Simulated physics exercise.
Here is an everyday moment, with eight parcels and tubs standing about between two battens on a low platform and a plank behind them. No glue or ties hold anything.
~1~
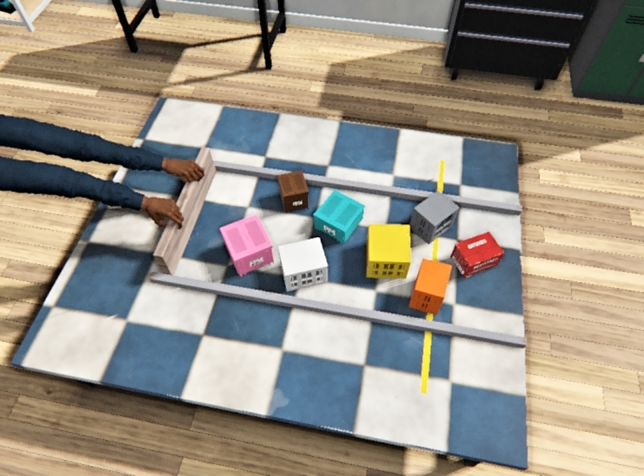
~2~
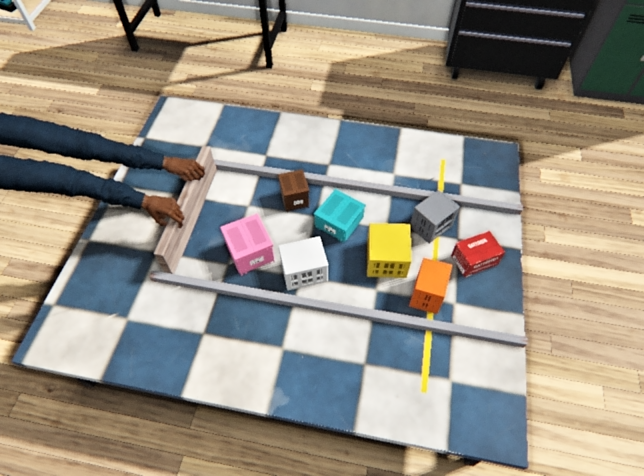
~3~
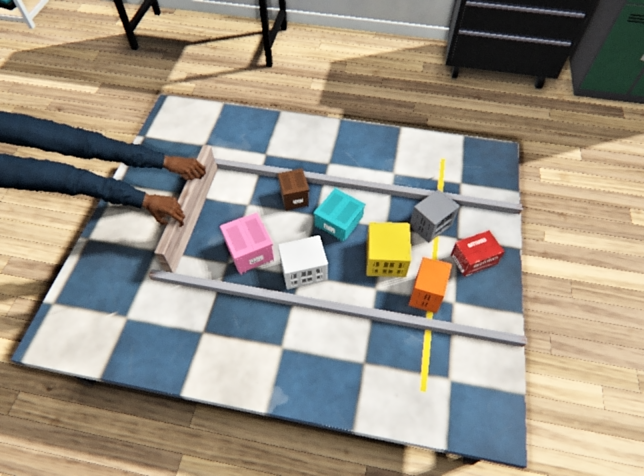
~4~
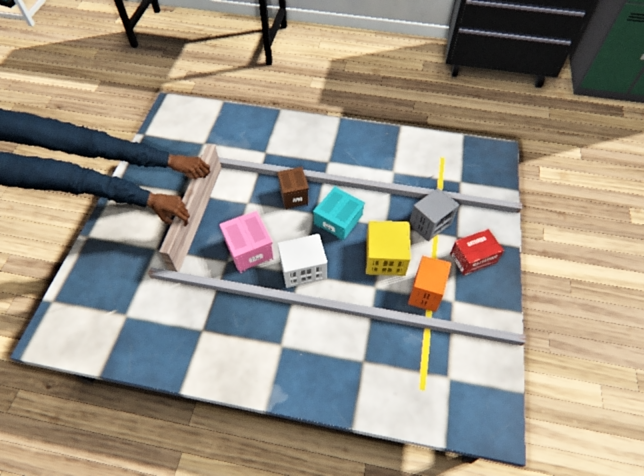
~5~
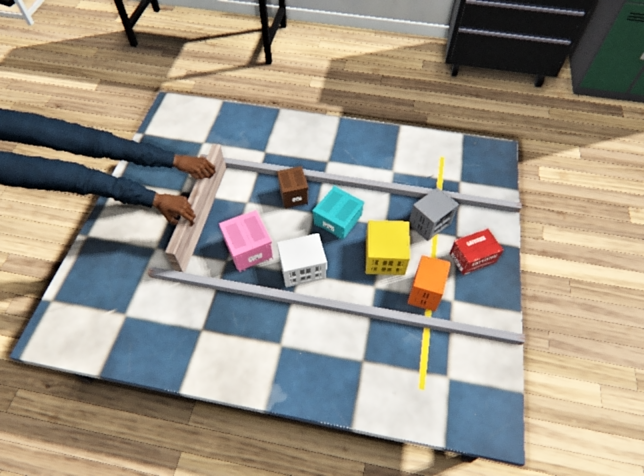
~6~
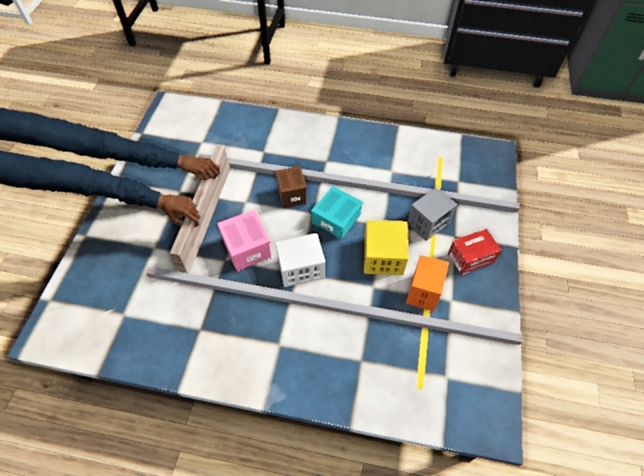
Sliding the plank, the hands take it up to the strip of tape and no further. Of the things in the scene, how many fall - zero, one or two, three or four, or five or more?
Of those, one or two fall.
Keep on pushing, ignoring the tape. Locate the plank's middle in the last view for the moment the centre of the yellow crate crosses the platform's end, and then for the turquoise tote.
Points: About (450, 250) and about (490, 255).
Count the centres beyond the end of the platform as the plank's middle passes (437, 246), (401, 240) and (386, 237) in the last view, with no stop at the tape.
Counts by place: 2 / 0 / 0.
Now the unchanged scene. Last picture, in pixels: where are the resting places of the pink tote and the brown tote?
The pink tote settles near (452, 290); as for the brown tote, near (450, 213).
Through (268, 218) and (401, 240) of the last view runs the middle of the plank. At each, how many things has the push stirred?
At the first spot the count is 3, and at the second it is 8.
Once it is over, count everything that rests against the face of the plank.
That makes 2.
Soon after, none off yet; red box at rest near (474, 252); orange crate at rest near (427, 283); grey crate at rest near (431, 214).
Then, none off yet; red box at rest near (474, 252); orange crate moving near (429, 285); grey crate at rest near (431, 214).
Further on, none off yet; red box moved a little near (496, 249); orange crate moved well along near (489, 298); grey crate moved about its own width near (463, 212).
At rest, the number that fall off is one or two; fallen, orange crate and red box.
